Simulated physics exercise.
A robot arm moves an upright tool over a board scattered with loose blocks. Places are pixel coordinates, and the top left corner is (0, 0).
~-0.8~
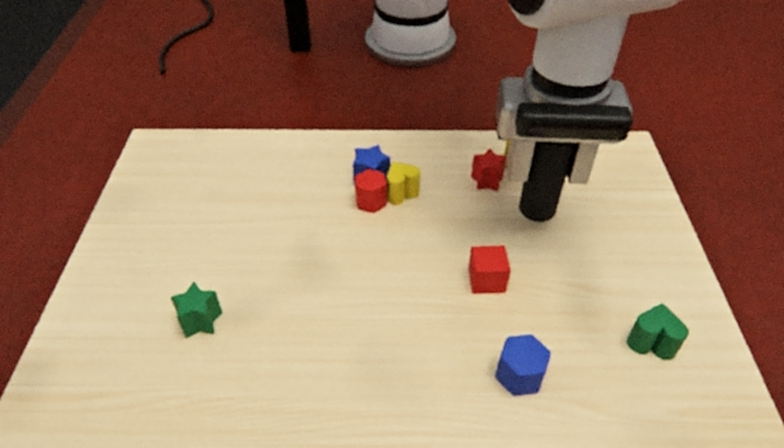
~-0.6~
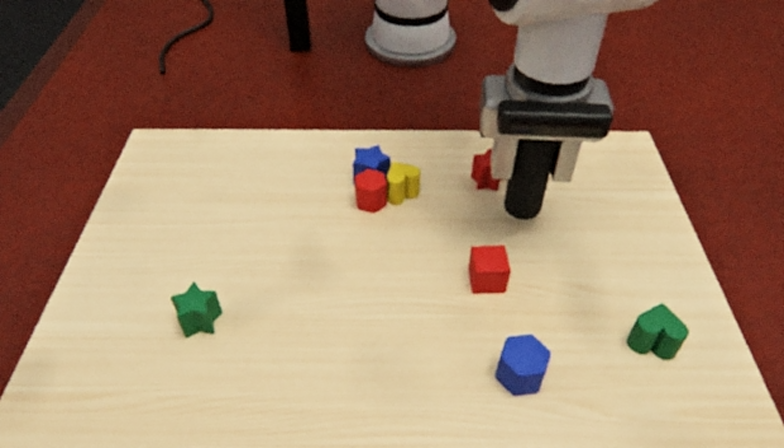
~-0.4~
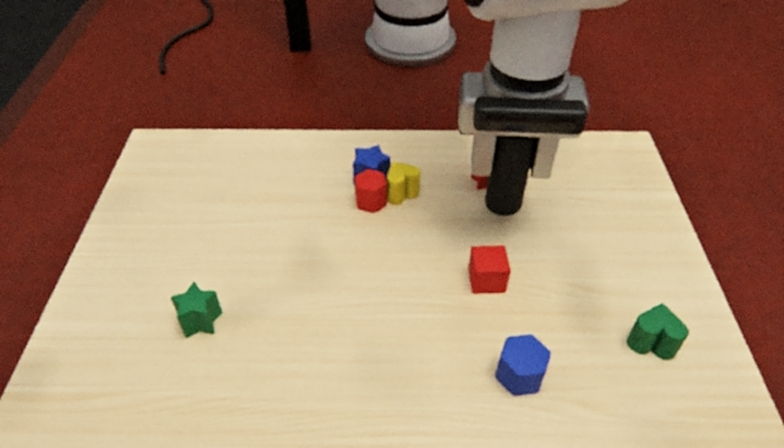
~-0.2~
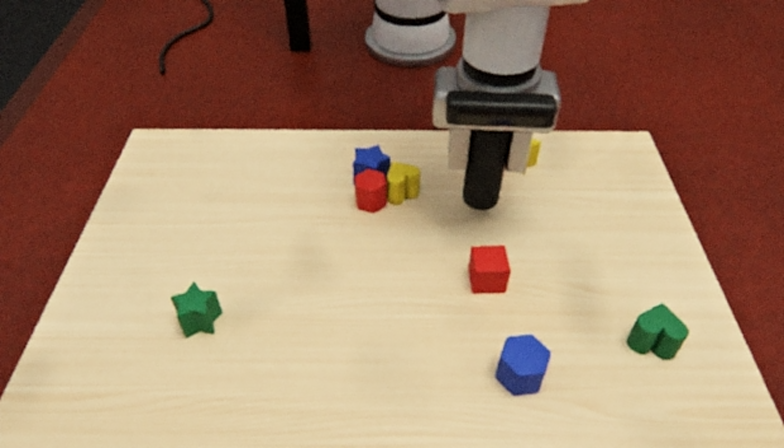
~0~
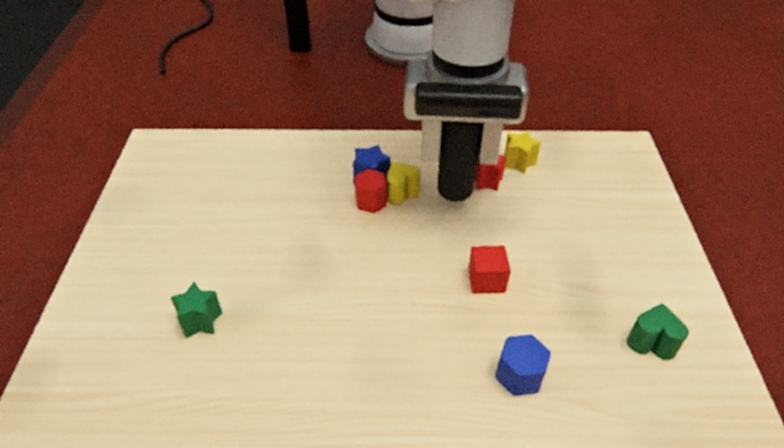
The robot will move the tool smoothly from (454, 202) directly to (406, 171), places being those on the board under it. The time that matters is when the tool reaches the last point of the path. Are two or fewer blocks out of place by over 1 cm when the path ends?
In short: Yes.
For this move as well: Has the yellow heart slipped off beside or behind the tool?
I believe so.
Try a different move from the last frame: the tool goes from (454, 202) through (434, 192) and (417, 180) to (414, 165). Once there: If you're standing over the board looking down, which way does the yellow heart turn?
The block spins anticlockwise.
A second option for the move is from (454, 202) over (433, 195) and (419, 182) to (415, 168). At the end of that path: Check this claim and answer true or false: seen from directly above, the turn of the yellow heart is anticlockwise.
It is true.
What follows on the original path. Halfway along, tool (430, 175); yellow heart (396, 170), turned 20° anticlockwise.
At the end, tool (407, 160); blue star-shaped block (367, 155); red six-sided block (366, 182); yellow heart (389, 168), turned 70° anticlockwise; red star-shaped block still.
